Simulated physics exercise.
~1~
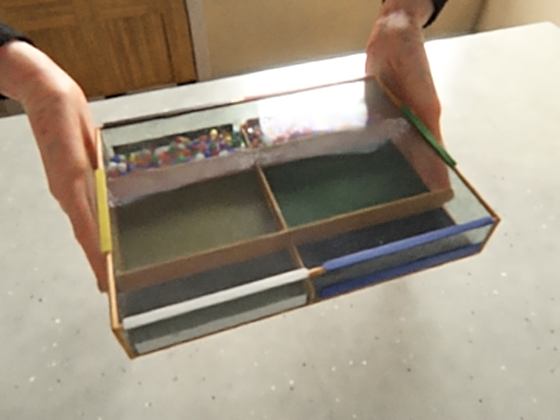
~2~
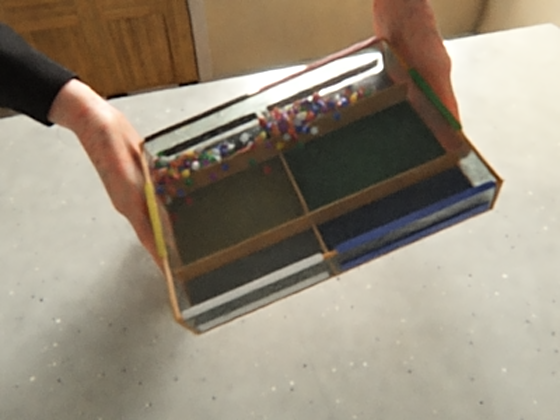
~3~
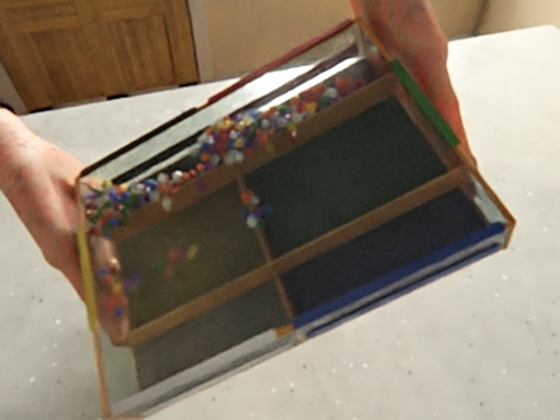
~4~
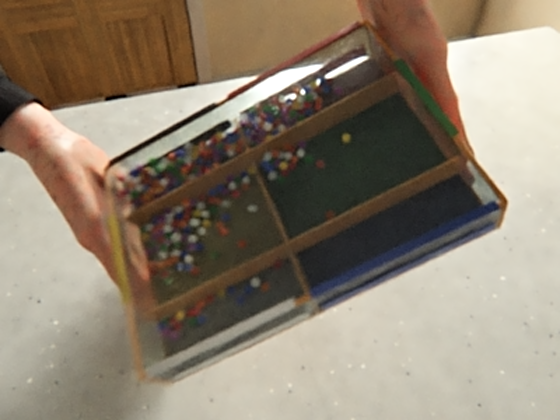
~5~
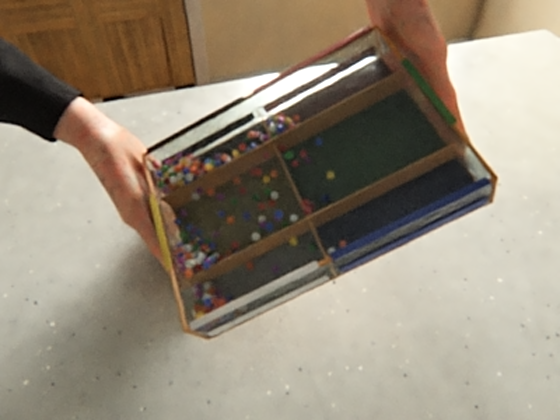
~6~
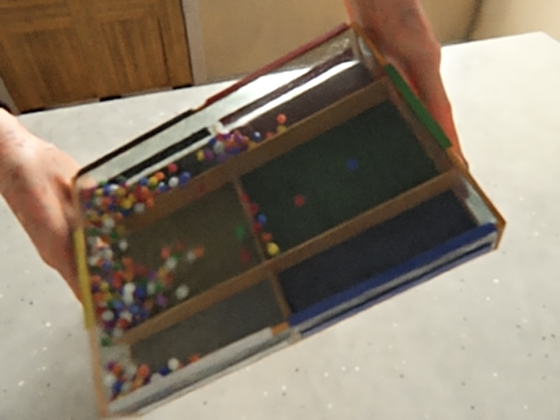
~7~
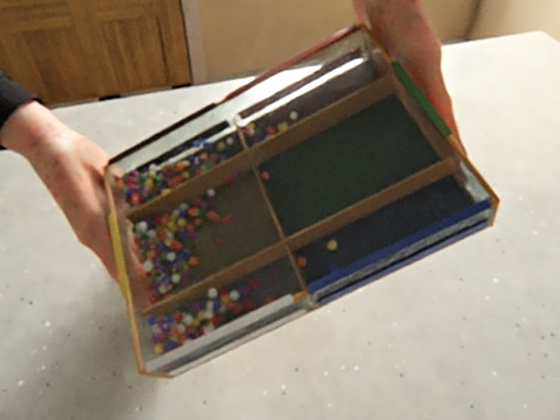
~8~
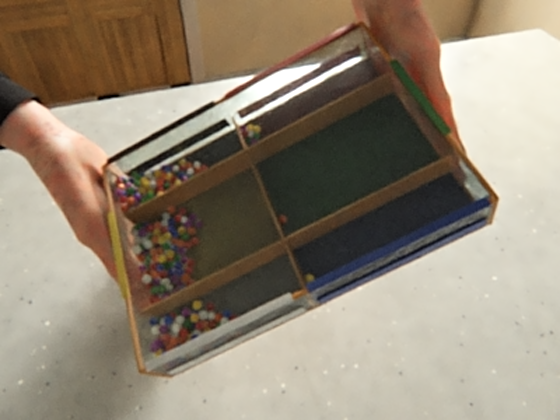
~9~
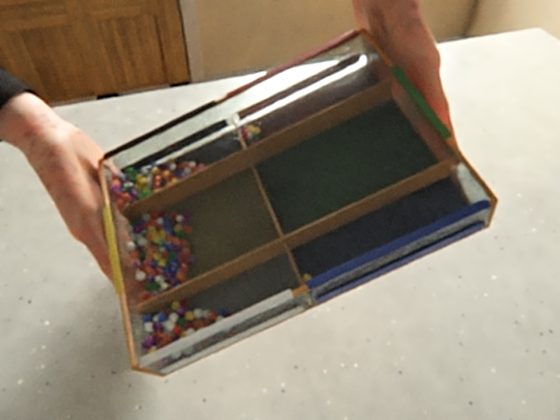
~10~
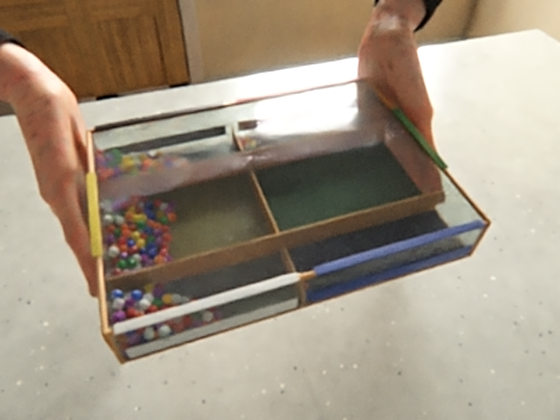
We see two hands holding a clear-lidded, divided box of colourful beads, tilting it down to the left and shaking it, so beads spill from the back compartments toward the front left, before the box is levelled with nearly all of them gathered in the left-hand compartments.
